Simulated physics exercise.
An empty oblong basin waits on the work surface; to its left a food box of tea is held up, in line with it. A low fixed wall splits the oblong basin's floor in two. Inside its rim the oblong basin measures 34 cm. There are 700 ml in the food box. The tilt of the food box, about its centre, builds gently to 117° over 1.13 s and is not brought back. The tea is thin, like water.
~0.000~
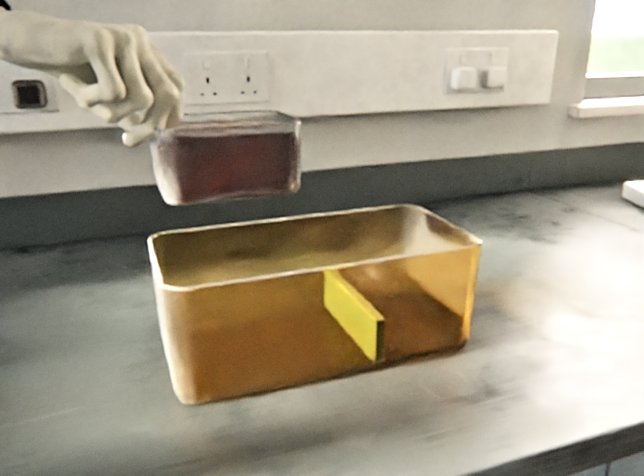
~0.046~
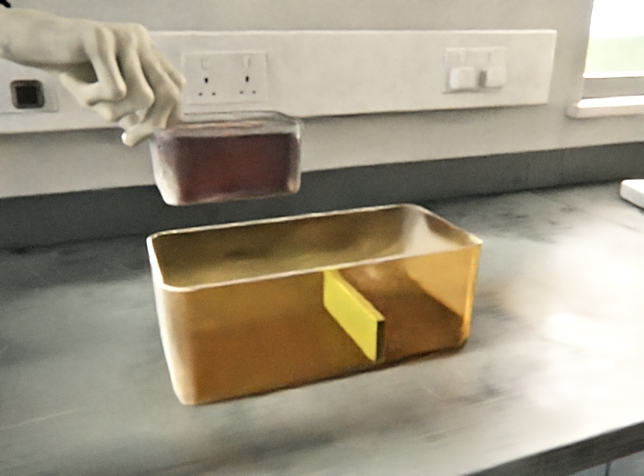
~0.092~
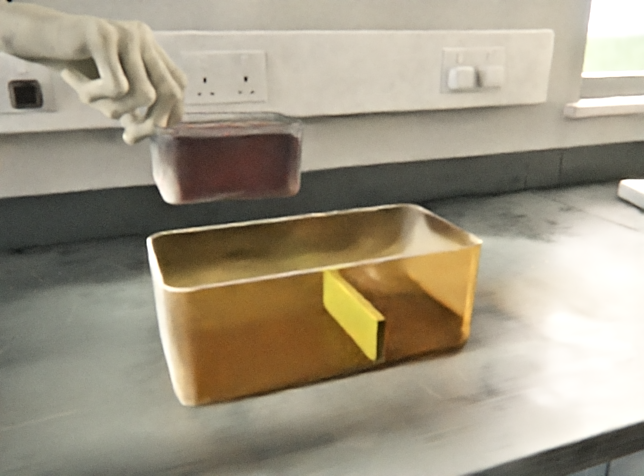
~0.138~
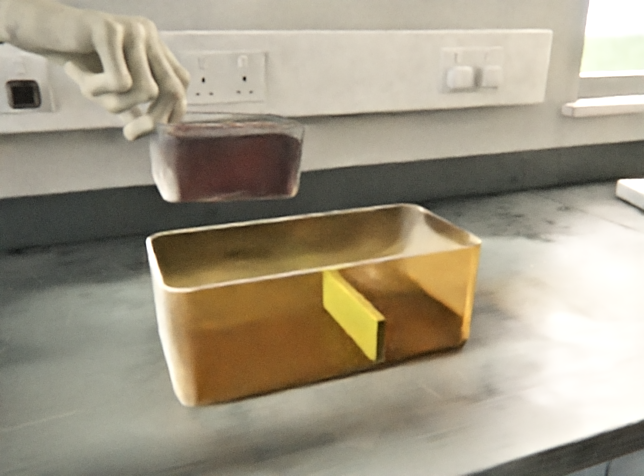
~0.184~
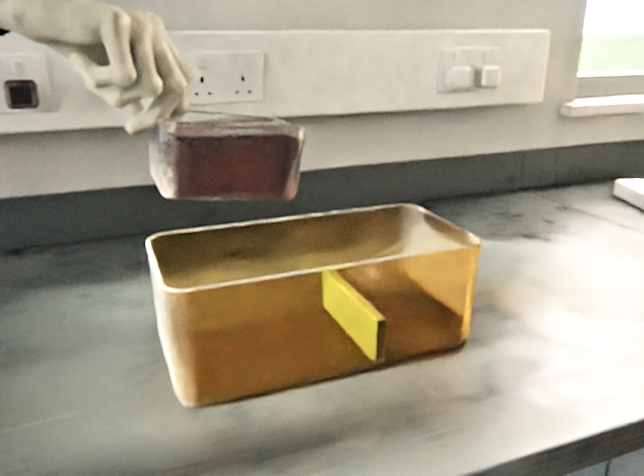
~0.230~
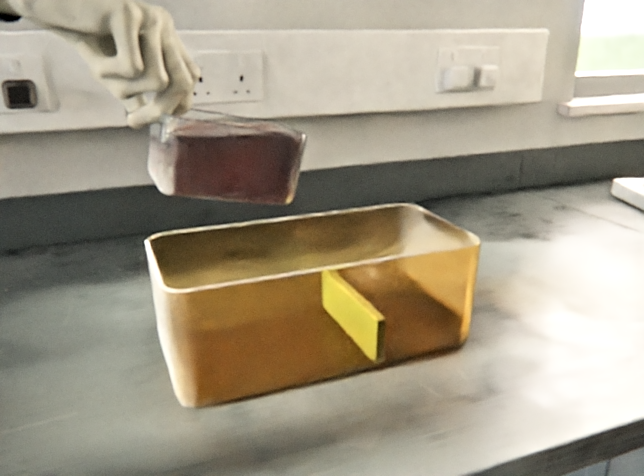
The clip shows a pale hand holding a small clear food box of dark reddish tea above an oblong amber basin with a yellow dividing wall on a grey work surface, then gradually tilting the box slightly to the right.
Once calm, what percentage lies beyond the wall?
About 43 per cent.
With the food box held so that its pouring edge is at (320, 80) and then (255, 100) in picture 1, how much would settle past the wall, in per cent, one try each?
In turn about 75 and 0 per cent.
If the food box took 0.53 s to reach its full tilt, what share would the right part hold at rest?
Then about 10 per cent.
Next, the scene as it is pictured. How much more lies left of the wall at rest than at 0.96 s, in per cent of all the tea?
Near 7 in a hundred.
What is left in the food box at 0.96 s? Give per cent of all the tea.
Some 4 per cent.
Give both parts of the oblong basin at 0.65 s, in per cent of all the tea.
Near 14 on the left, 16 on the right.
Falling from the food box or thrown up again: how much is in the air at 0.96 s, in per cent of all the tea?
About 3 per cent.
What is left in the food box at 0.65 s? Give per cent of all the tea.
Some 40 per cent.
By 0.65 s the tilt is 72° and 40 per cent is still to pour, 13 is left of the wall and 17 right of it.
By 0.96 s the tilt is 110° and 4 per cent is still to pour, 50 is left of the wall and 42 right of it.
By 1.28 s the tilt is 117° and 0 per cent is still to pour, 57 is left of the wall and 43 right of it.
By 1.63 s the tilt is 117° and 0 per cent is still to pour, 57 is left of the wall and 43 right of it.
At rest 57 per cent lies left of the wall, 43 right of it and 0 outside.
